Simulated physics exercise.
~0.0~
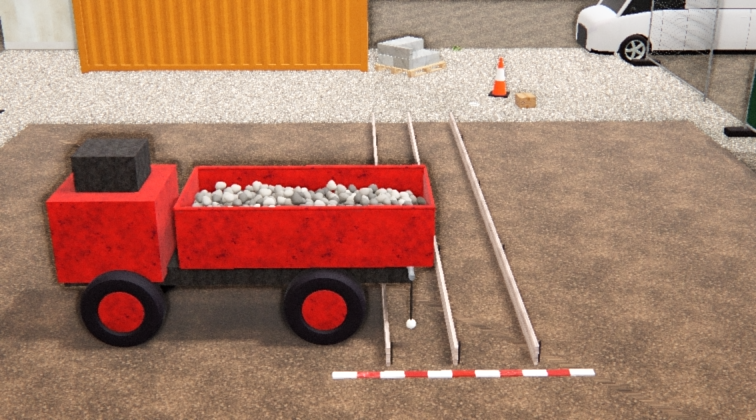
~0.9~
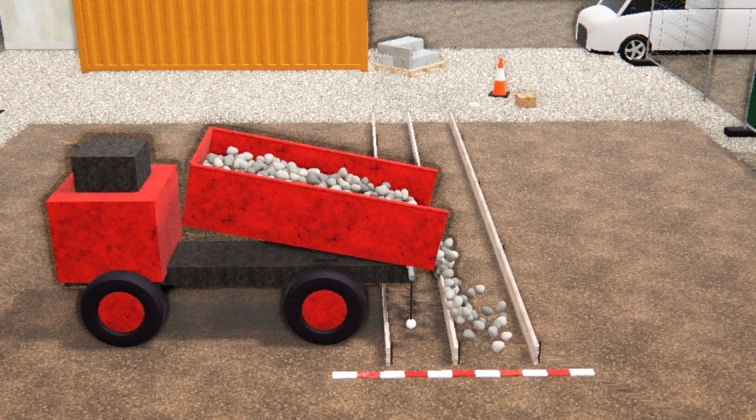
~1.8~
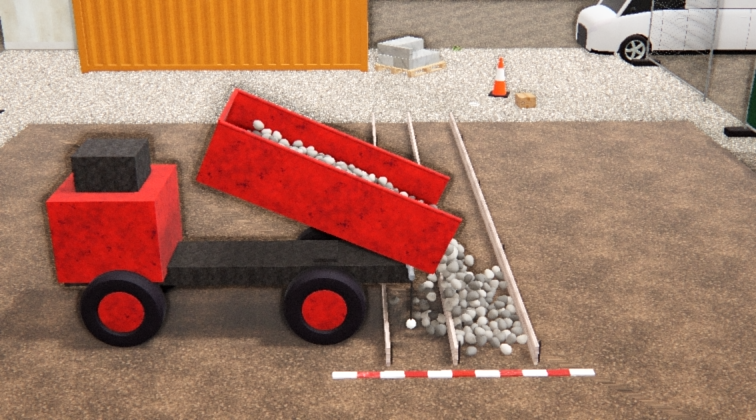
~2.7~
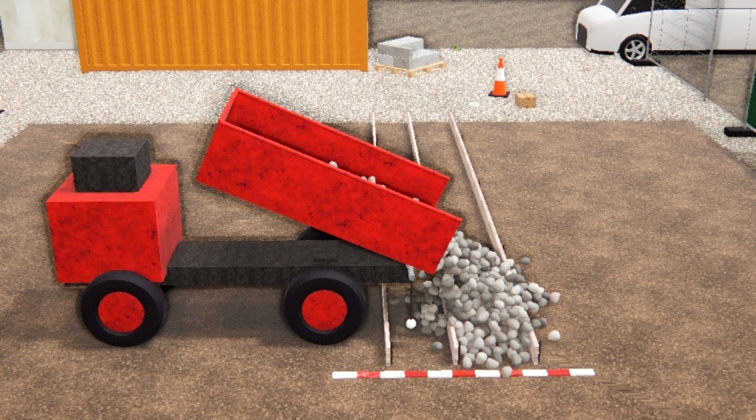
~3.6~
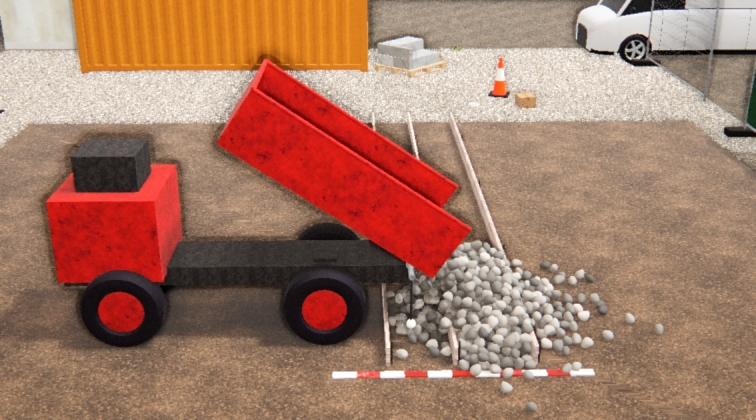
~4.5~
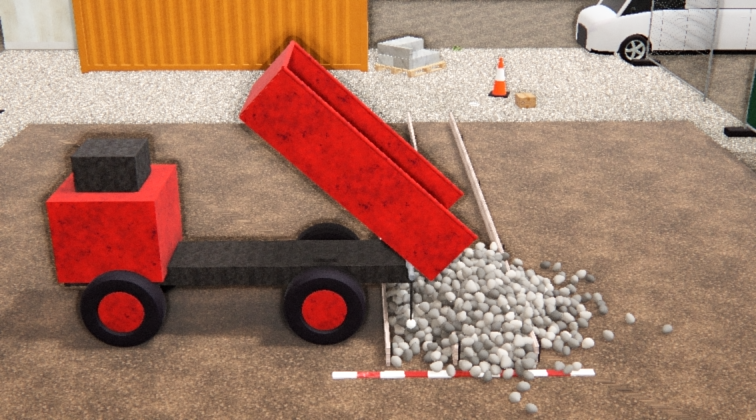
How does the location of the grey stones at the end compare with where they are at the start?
At the start the stones lie in the level red bed of the truck, while at the end they are lower and farther right, heaped on the ground across the boards behind the truck.
